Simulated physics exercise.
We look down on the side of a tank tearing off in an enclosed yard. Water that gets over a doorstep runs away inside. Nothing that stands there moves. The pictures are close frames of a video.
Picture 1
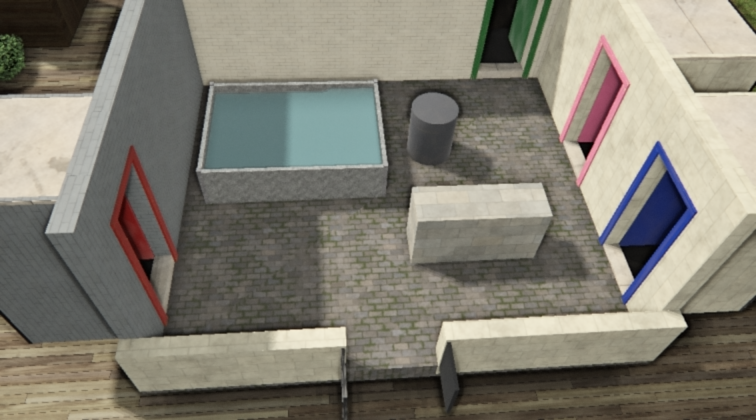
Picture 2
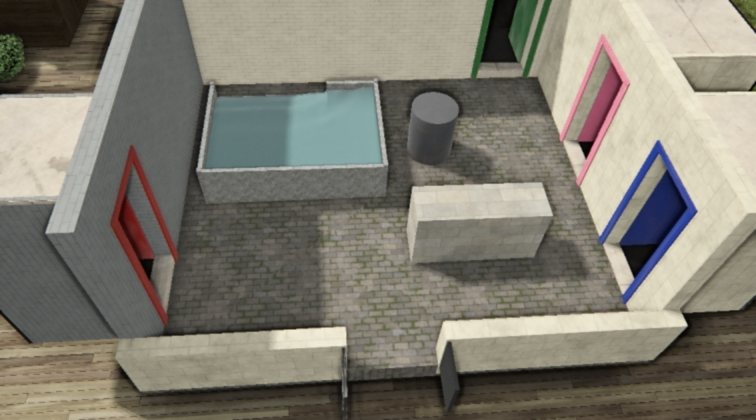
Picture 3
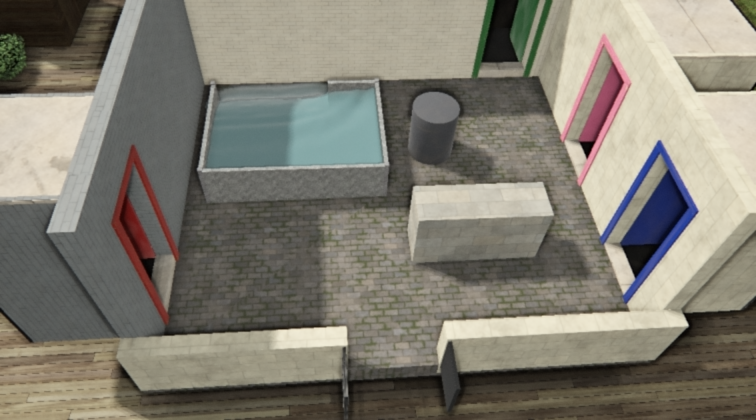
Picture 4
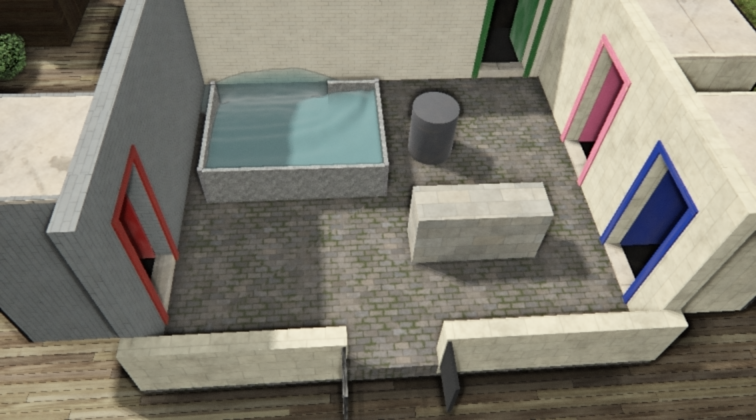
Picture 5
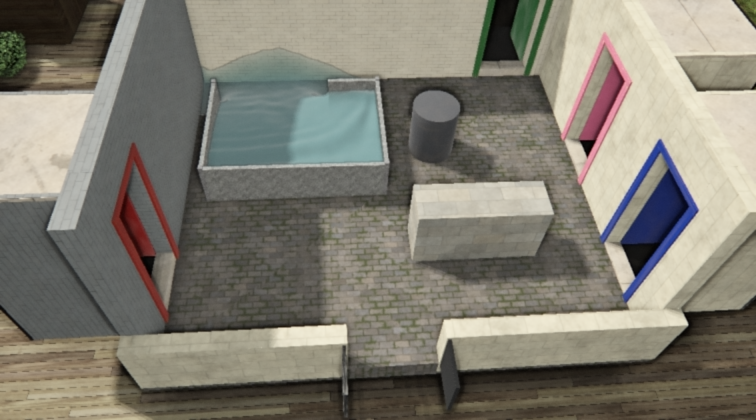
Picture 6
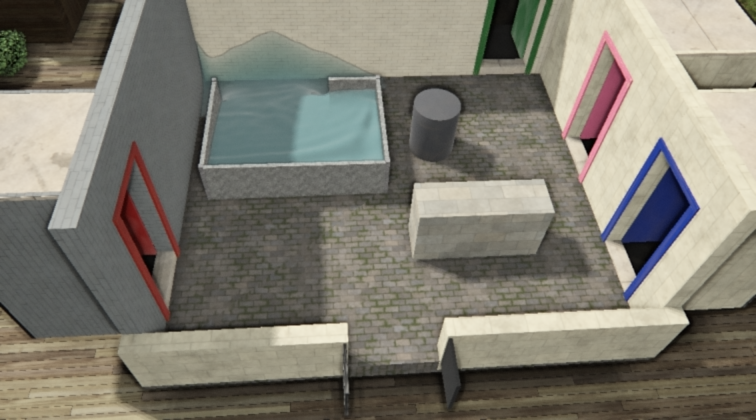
In the video, a tank of still water stands in a walled yard beside a gray cylinder and pale block; its far side gives way, the surface ripples, and water pours out, rising against the back wall.
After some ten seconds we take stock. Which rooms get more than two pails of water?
In the end: The pink door lets in a lot; the red door admits no more than that; the blue door lets in a lot; the green door admits no more than that.
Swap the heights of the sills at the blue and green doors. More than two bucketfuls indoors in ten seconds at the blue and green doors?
Then: Blue is under, green floods.
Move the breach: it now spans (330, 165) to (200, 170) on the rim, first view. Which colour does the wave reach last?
Last comes the green-painted one.
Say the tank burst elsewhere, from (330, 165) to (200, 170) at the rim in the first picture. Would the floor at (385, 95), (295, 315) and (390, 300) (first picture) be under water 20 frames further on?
One after the other: Dry, wet, flooded.
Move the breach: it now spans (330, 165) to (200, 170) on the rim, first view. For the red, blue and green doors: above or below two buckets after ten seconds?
Red door lets more in; blue door is over; green door holds.
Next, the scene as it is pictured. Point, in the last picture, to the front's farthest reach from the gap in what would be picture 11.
I would point to (464, 78).
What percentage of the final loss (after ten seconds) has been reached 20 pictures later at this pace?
Near 5 in a hundred.
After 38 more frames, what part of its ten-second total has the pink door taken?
Close to 80 %.
A moment on, water covers 15 % of the floor; the pink door not reached, the red door not reached, the blue door not reached, the green door not reached.
Next, water covers 35 % of the floor; the pink door not reached, the red door wet at the sill, nothing in, the blue door not reached, the green door wet at the sill, nothing in.
Then, water covers 55 % of the floor; the pink door under two buckets in, the red door wet at the sill, nothing in, the blue door not reached, the green door wet at the sill, nothing in.
Later, water covers 90 % of the floor; the pink door over two buckets in, the red door wet at the sill, nothing in, the blue door wet at the sill, nothing in, the green door under two buckets in.
In the end, water covers 100 % of the floor; the pink door over two buckets in, the red door wet at the sill, nothing in, the blue door over two buckets in, the green door under two buckets in.
